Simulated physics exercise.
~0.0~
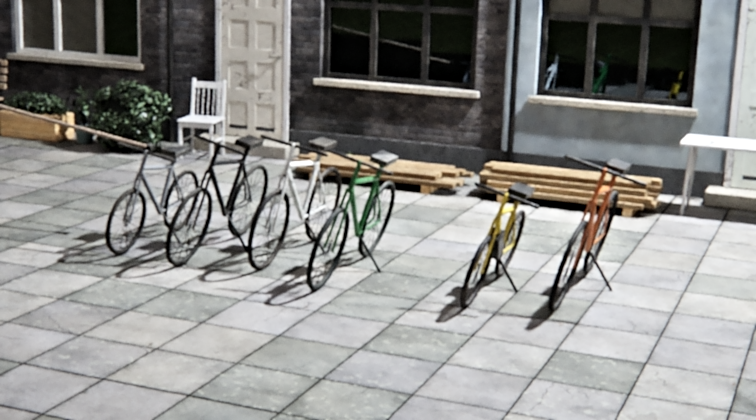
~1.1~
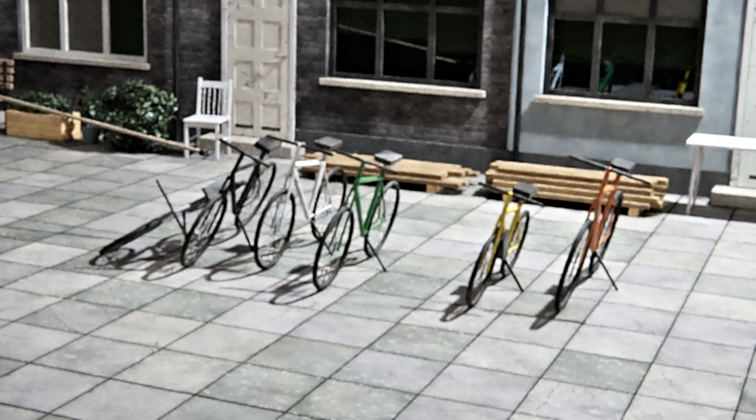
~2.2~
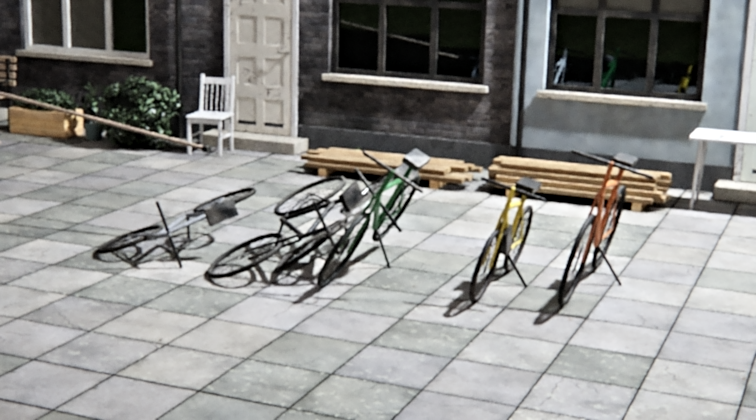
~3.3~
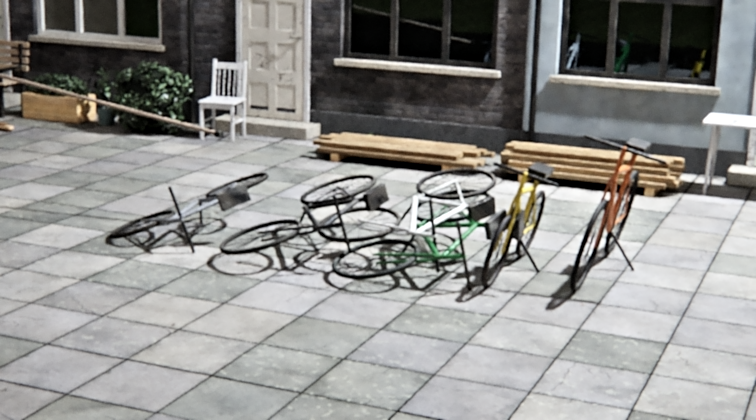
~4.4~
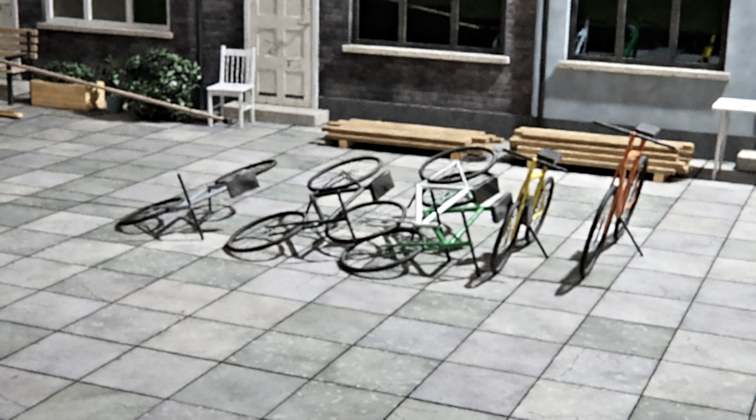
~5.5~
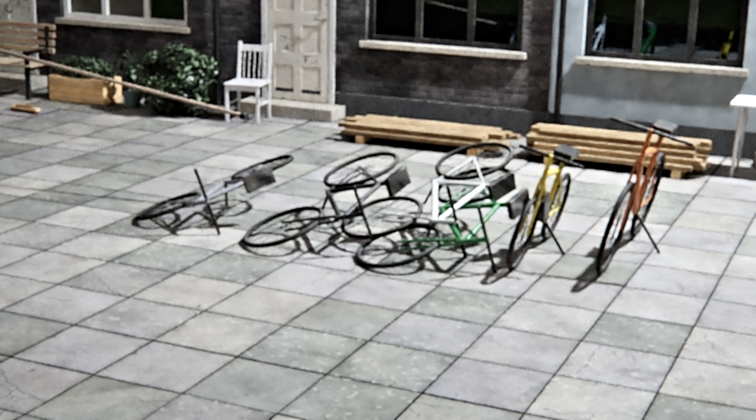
A pole at the left slid a little toward a row of parked bicycles, and the nearest one toppled right, followed by the black, white and green ones, which ended in a tangled heap while the yellow and orange bicycles stayed standing.
